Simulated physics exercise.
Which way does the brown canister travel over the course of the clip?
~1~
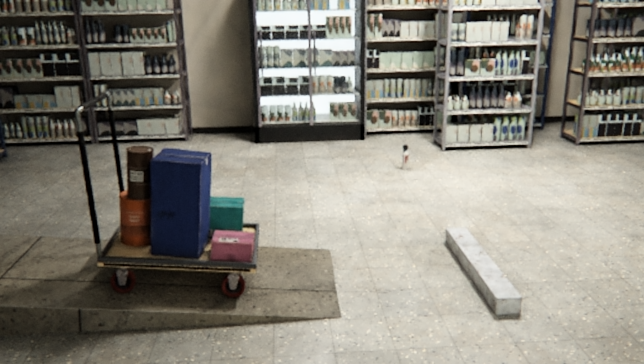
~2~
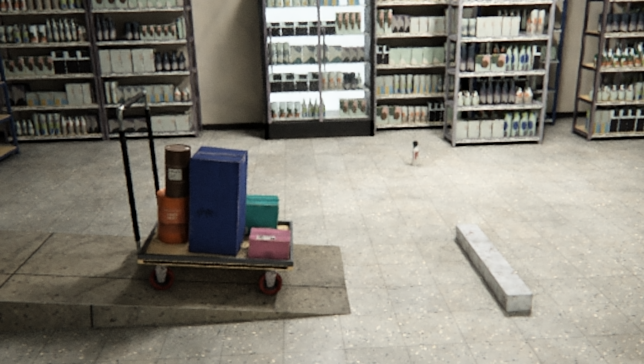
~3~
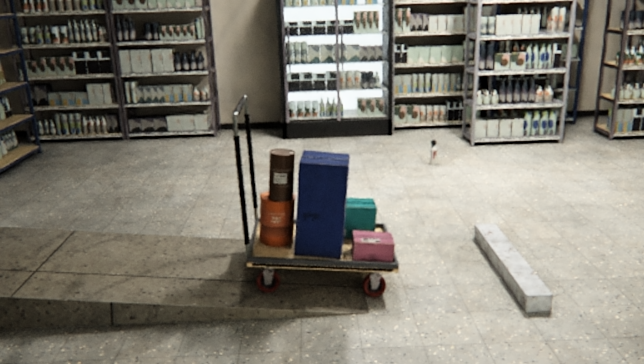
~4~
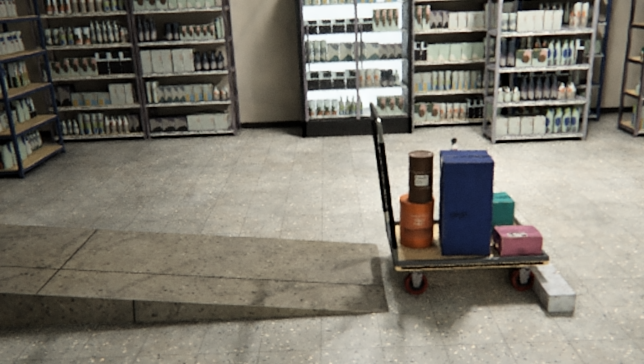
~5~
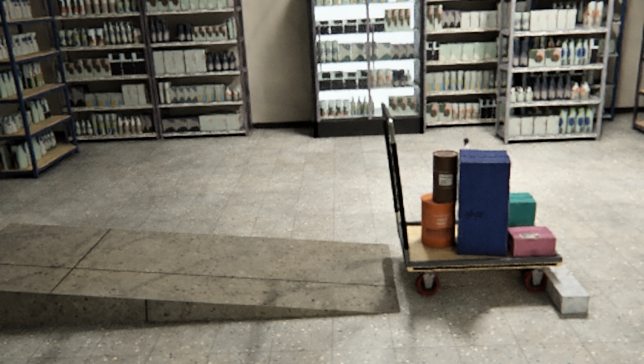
The brown canister travels to the right, carried along on the trolley as it rolls off the ramp and up to the kerb.
